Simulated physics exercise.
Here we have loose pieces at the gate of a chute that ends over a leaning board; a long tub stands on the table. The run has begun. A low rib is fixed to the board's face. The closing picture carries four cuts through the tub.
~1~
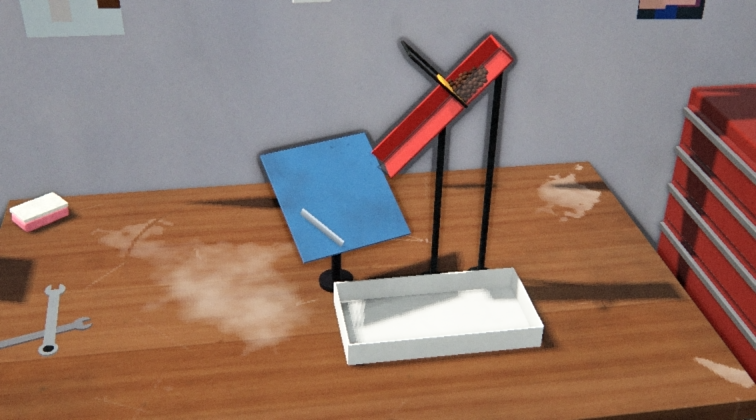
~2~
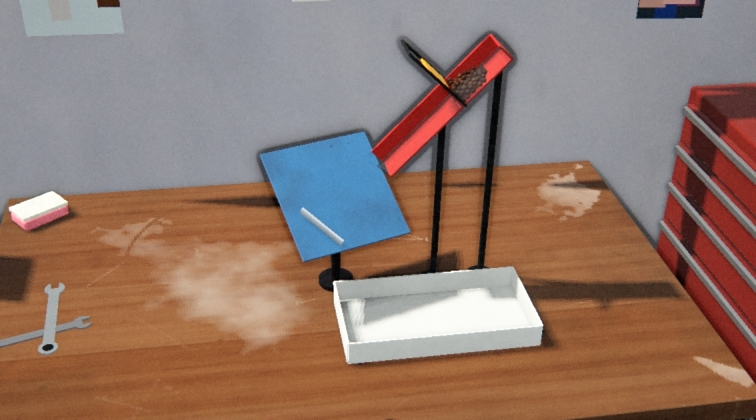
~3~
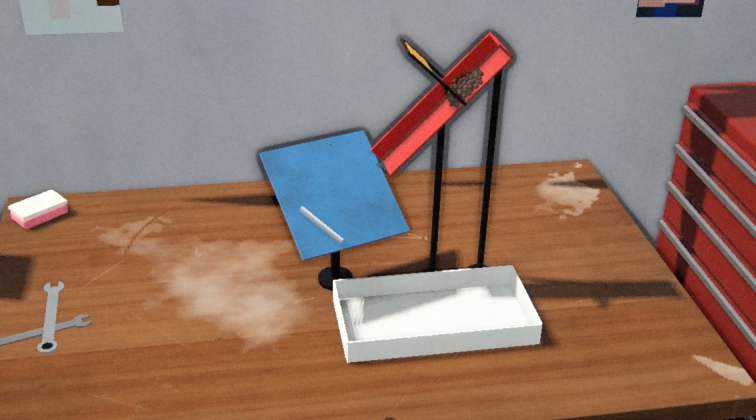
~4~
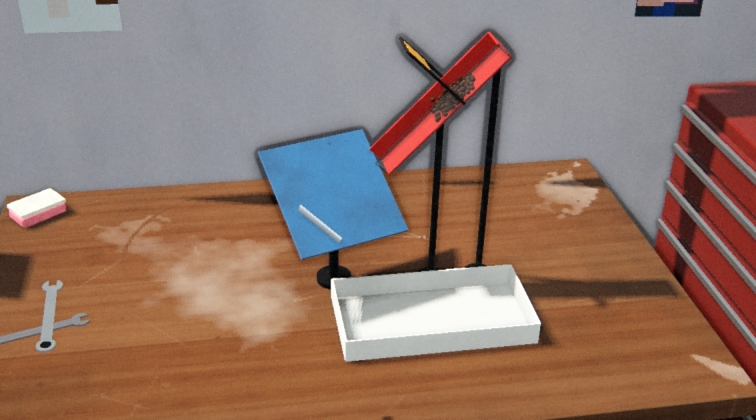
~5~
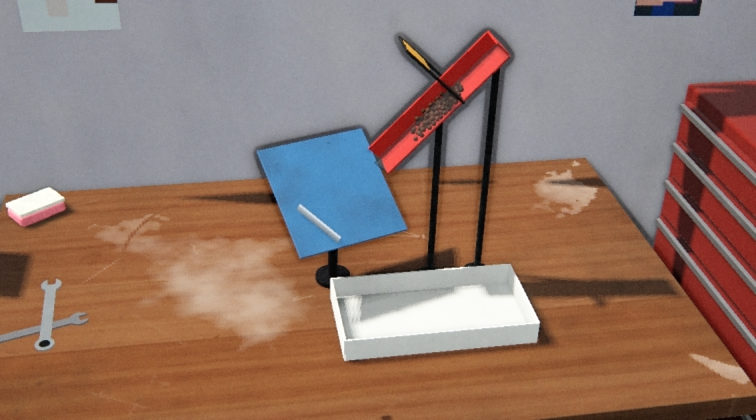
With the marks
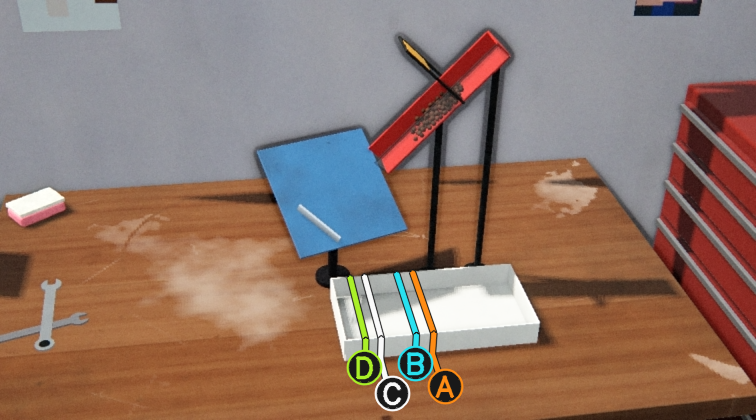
At the start, small dark pieces sit bunched near the top of a sloping red chute, behind a black and yellow gate, with a tilted blue board and an empty white tub below. The gate swings up slightly, and the pieces slide down and left, spreading out along the chute's middle.
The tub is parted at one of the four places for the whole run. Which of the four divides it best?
C beats the others.
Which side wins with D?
Right.
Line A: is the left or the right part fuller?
More lands on the left.
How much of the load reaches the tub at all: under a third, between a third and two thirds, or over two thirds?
It is over two thirds.
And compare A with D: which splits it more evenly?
That would be D.
On the marked copy, line A crosses the front rim at (433, 332); line B crosses the front rim at (416, 334); line C crosses the front rim at (381, 337); line D crosses the front rim at (365, 339).
With A, of what is caught, the whole lot on the left of the divider, none at all on the right.
With B, of what is caught, all but a few on the left of the divider, only a few on the right.
With C, of what is caught, close to two thirds on the left of the divider, close to a third on the right.
With D, of what is caught, a small share on the left of the divider, the bulk on the right.
